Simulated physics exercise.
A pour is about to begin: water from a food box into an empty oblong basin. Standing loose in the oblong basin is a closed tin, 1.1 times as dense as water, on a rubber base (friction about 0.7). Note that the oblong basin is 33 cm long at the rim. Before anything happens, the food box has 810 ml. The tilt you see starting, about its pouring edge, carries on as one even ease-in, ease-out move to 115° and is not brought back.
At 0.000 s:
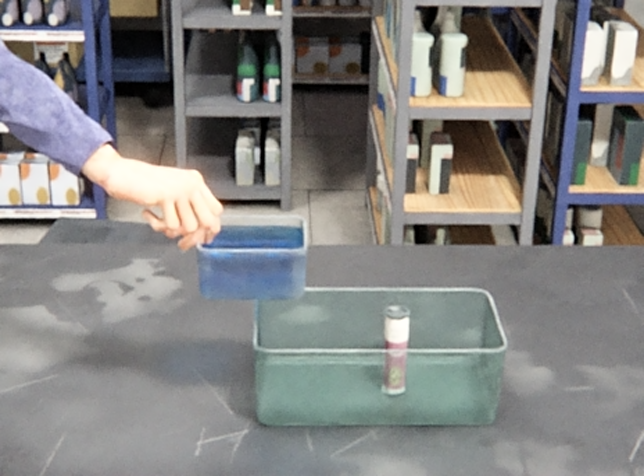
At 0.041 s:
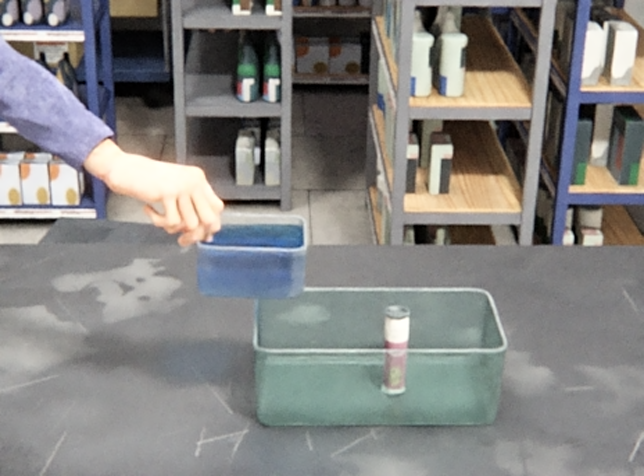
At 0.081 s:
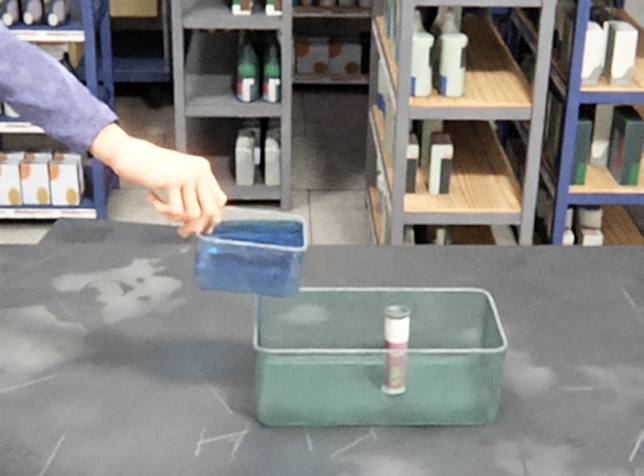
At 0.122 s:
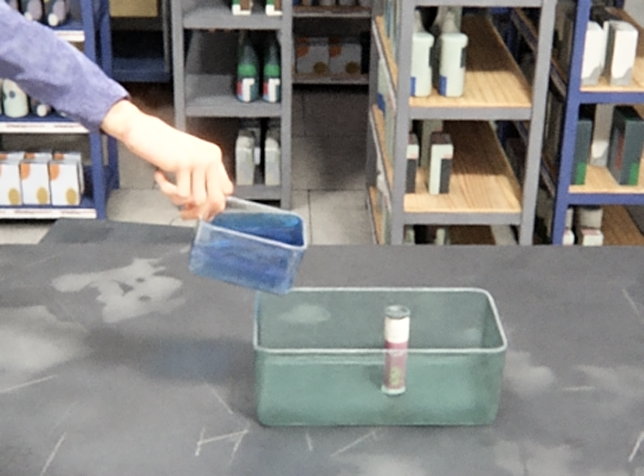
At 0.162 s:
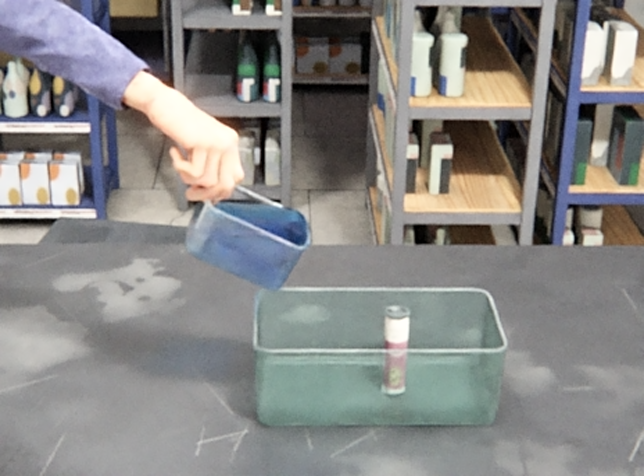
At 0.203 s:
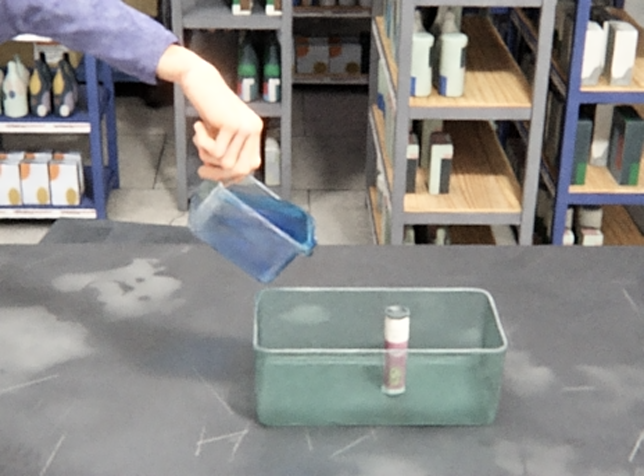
In this clip, a hand holds a small blue container of water above the left end of a green oblong basin with a small capped cylinder standing inside, then tilts the container steadily to the right, its left side rising.
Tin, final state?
Fallen.
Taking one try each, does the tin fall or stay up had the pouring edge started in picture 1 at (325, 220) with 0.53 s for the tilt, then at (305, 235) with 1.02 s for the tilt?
Trial 1 - tin stays standing; trial 2 - tin tips.
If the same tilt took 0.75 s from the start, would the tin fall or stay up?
The tin would overturn.
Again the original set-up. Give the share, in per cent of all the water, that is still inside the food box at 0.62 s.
2 in a hundred, give or take.
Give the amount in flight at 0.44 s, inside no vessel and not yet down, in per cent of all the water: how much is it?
Around 56 in a hundred.
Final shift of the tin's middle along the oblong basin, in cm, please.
The middle of the tin ends some 7.0 cm along the basin.
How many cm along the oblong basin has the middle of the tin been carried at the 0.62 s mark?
Around 3 centimetres.
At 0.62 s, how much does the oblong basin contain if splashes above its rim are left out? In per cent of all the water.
Roughly 88 %.
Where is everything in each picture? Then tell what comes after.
In the first picture, it leans 0°; its right rim is at (305, 234); the water meets the walls at (201, 239) and (304, 239); the oblong basin's rim runs from (256, 320) to (497, 320); the tin's top is at (397, 316).
In the second picture, it leans 2°; its right rim is at (305, 234); the water meets the walls at (201, 238) and (303, 237).
In the third picture, it leans 7°; its right rim is at (305, 234); the water meets the walls at (201, 234) and (304, 233).
In the fourth picture, it leans 16°; its right rim is at (305, 235); the water meets the walls at (199, 227) and (305, 230); 1 per cent is over the edge.
In the fifth picture, it leans 26°; its right rim is at (304, 235); the water meets the walls at (197, 213) and (305, 228); 4 per cent is over the edge.
In the sixth picture, it leans 39°; its right rim is at (304, 235); the water meets the walls at (197, 200) and (297, 220); 7 per cent is over the edge.
By 0.44 s the tilt is 110° and 30 per cent is still to pour; the tin stands where it began.
By 0.62 s the tilt is 115° and 2 per cent is still to pour; the tin leans 31°.
By 0.81 s the tilt is 115° and 0 per cent is still to pour; the tin lies on its side.
By 1.01 s the tilt is 115° and 0 per cent is still to pour; the tin lies on its side.
At rest the tin lies on its side.
